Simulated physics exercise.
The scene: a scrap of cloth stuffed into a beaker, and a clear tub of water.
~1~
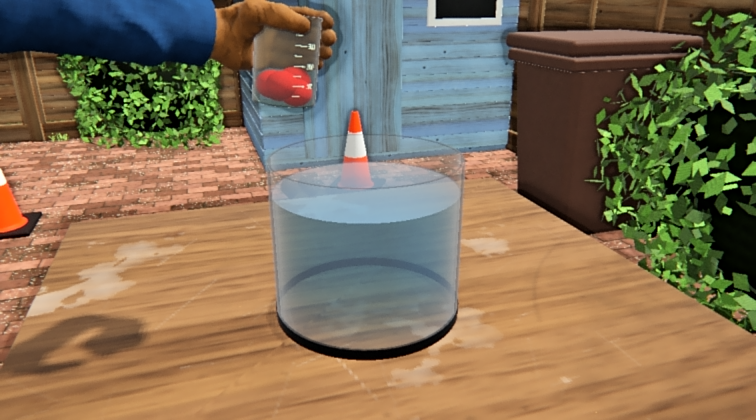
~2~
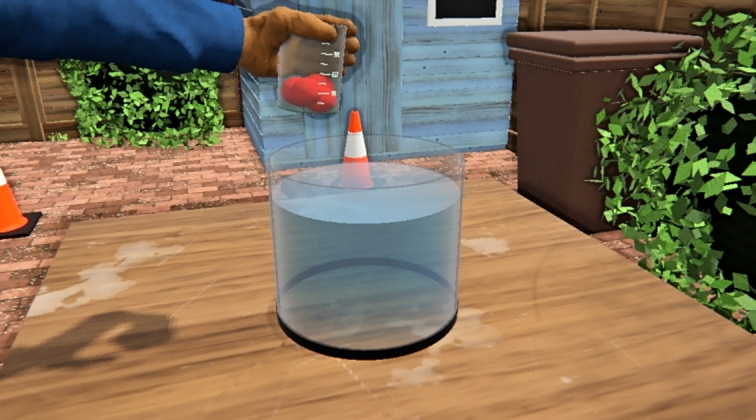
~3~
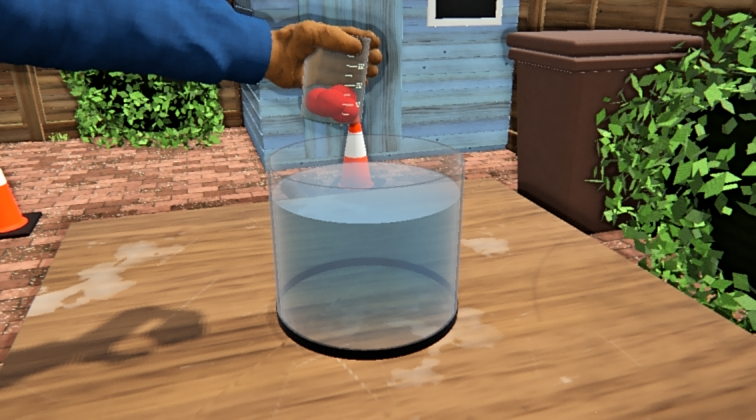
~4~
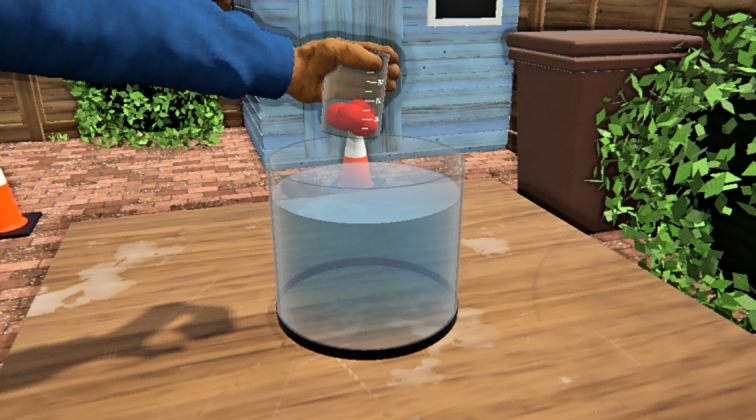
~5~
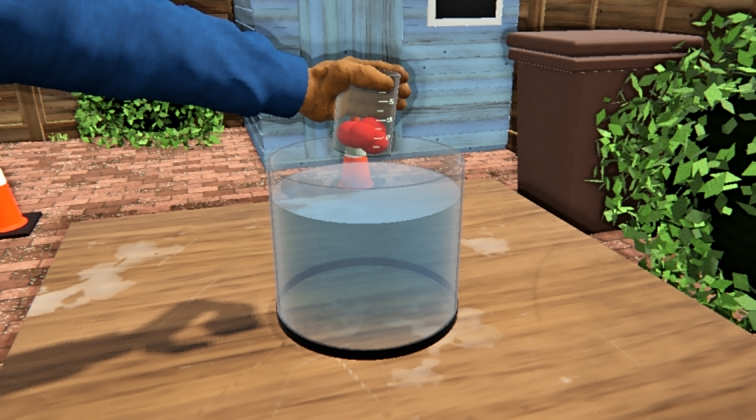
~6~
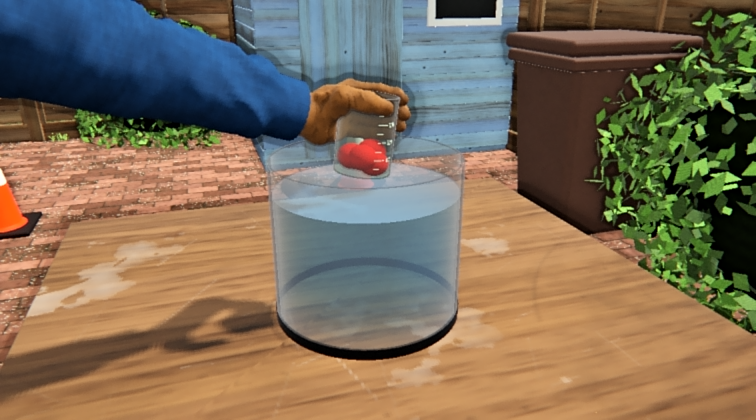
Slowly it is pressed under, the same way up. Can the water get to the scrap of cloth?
It gets soaked.
Next, the beaker enters the water.
After that, water pours in as the air escapes.
Finally, the beaker is under, flooded, and the scrap of cloth is wet.
